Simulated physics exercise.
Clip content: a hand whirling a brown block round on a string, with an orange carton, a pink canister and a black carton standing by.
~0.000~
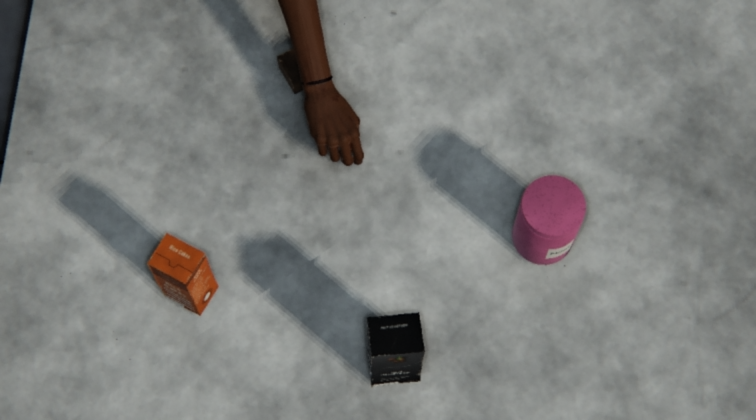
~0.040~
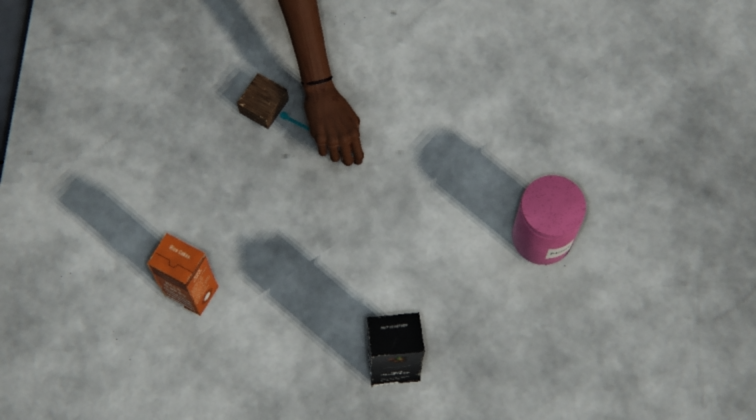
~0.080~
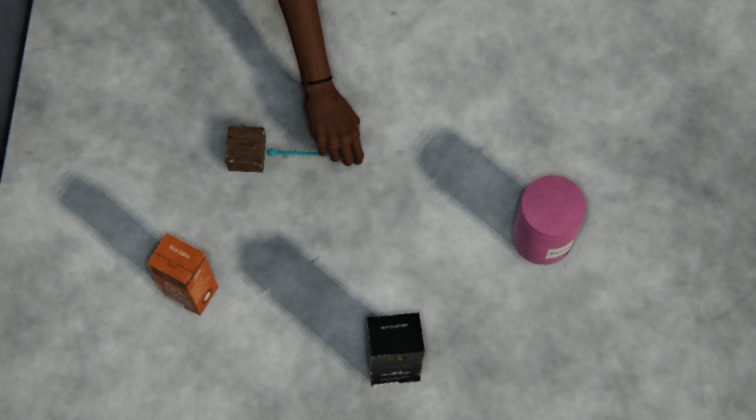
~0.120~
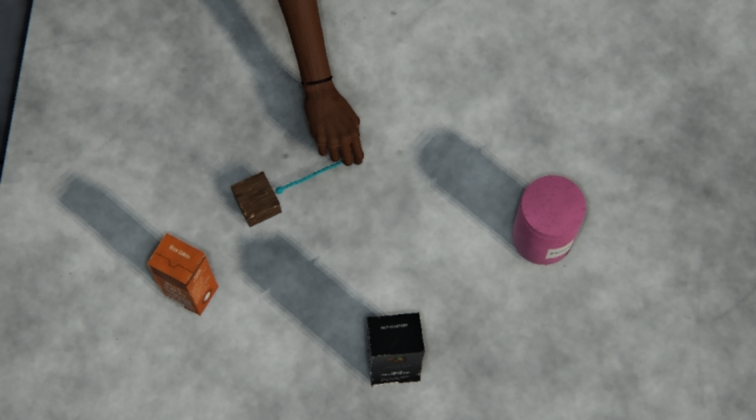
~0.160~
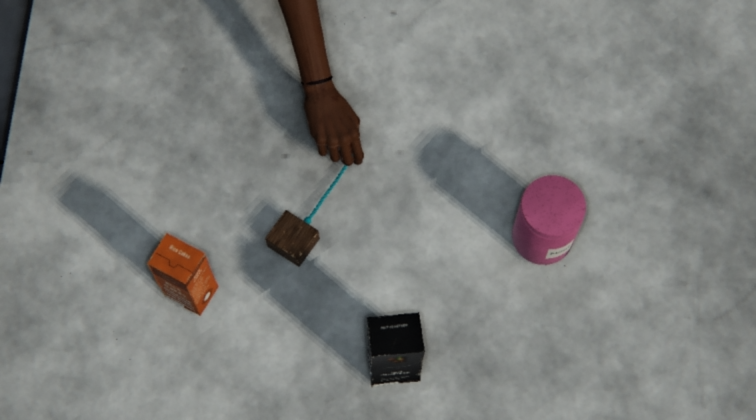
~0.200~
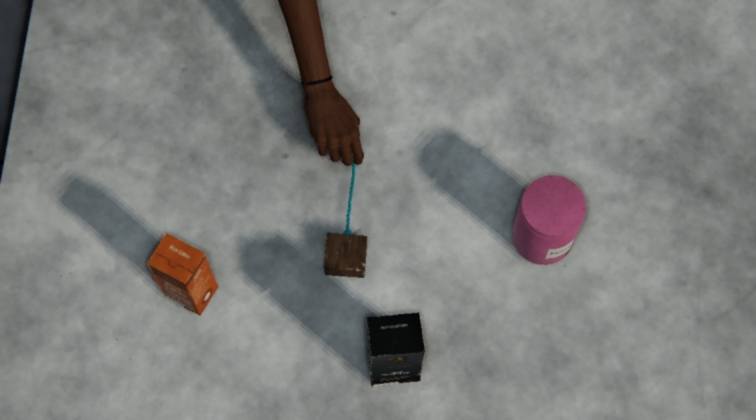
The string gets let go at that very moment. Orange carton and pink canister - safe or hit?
Orange carton - safe; pink canister - hit.
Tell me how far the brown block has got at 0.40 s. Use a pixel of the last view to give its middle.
It is somewhere near (493, 254).
By 0.28 s, block near (453, 246).
By 0.40 s, block near (493, 254); pink canister tapped.
When it is over, block near (491, 263); pink canister tapped. The orange carton remains clear and the pink canister takes the knock.
